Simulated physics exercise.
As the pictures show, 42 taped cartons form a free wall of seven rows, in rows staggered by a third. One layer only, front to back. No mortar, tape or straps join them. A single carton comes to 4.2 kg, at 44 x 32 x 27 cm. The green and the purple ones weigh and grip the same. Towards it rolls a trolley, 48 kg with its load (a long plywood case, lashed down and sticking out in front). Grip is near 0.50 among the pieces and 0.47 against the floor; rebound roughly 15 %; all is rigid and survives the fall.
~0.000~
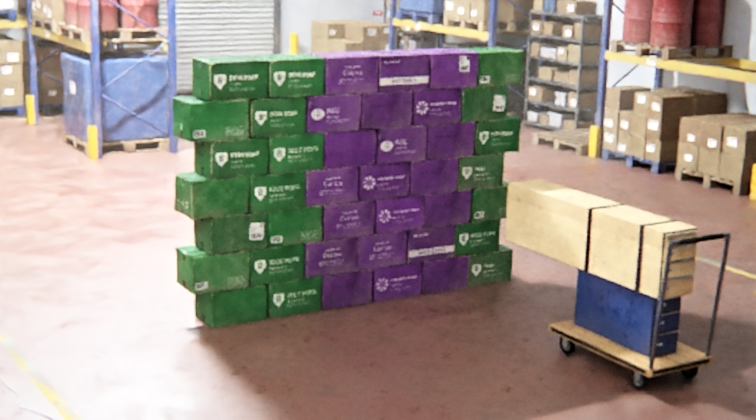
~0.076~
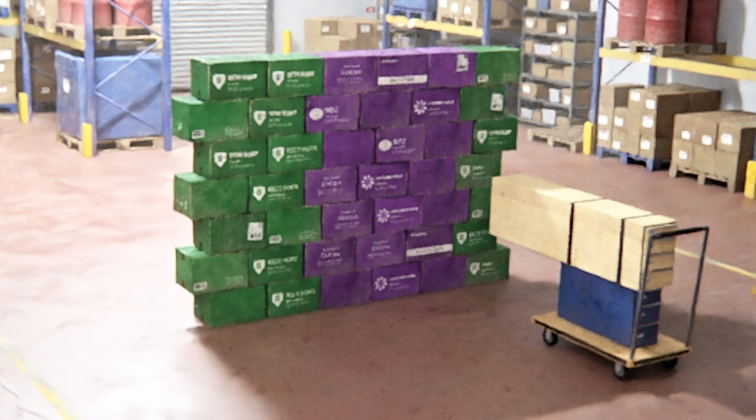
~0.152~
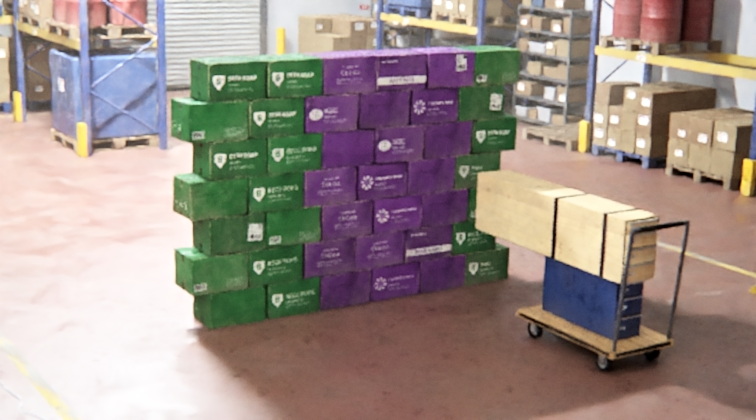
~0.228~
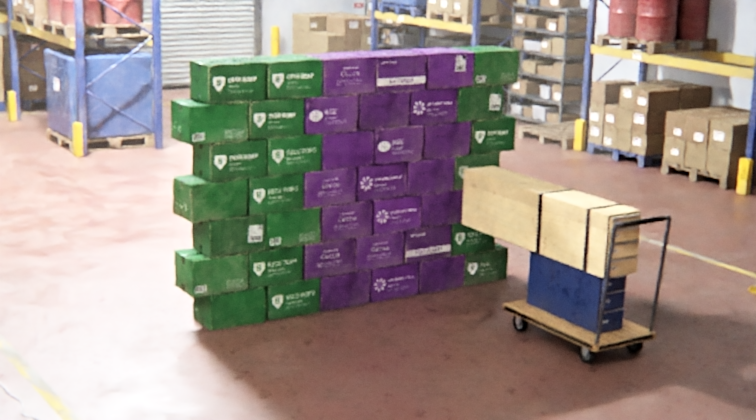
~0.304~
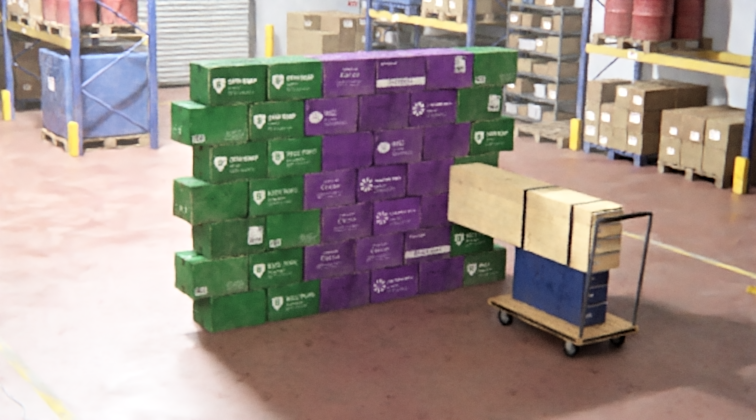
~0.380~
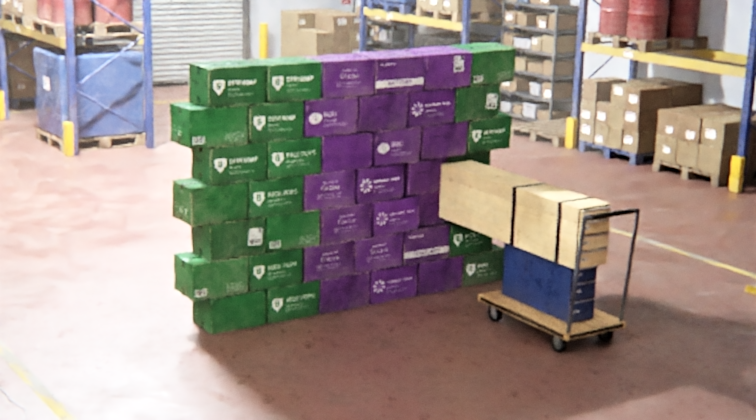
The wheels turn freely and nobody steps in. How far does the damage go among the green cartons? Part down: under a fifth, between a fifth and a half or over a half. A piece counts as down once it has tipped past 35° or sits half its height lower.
Ending down: From a fifth to a half.
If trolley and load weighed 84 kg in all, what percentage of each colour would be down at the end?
Then green 30, purple 10 per cent.
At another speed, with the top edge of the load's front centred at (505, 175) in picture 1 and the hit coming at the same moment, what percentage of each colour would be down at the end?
Then green 0, purple 0 per cent.
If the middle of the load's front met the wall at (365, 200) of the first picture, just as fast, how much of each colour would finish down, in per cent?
Then green 0, purple 0 per cent.
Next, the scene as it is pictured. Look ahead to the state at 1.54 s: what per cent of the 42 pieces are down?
By then 30 per cent.
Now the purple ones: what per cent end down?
Purple 40 per cent.
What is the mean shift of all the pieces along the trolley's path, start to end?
Some 35 cm on average.
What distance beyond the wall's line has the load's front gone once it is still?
About 70 cm past it.
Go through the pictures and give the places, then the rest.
In the first picture (pixels give the middle of a visible side; the camera moves round a little), load (512, 202) 72 cm short of the wall; top green carton (298, 78); top purple carton (353, 75); none has stirred.
In the second picture, load (496, 196) 54 cm short of the wall; top green carton (296, 78).
In the third picture, load (482, 191) 37 cm short of the wall; top green carton (296, 78).
In the fourth picture, load (468, 187) 20 cm short of the wall; top green carton (296, 80).
In the fifth picture, load (454, 184) 26 mm short of the wall; top green carton (296, 81).
In the sixth picture, load (445, 181) 10 cm into the wall's line; top green carton (295, 82); top purple carton (350, 79); steepest lean 4°, the carton at (494, 67); movement in 8 of them.
After 0.86 s, load 44 cm past the wall's line, still rolling; none of the 21 green cartons down (0 of 42 in all colours); top green carton unmoved.
After 1.54 s, load 65 cm past the wall's line, still rolling; 7 of the 21 green cartons down (12 of 42 in all colours); top green carton unmoved; top purple carton 45 mm from its place.
After 2.40 s, load 72 cm past the wall's line, stopped; 7 of the 21 green cartons down (16 of 42 in all colours); top green carton unmoved; top purple carton 73° from how it stood, 12 cm lower.
In the end (3.9 s), load 72 cm past the wall's line, stopped; 7 of the 21 green cartons down (16 of 42 in all colours); top green carton unmoved; top purple carton on its side. That is 33 per cent. From the last view, middles, top green carton near (284, 79), top purple carton near (259, 267).
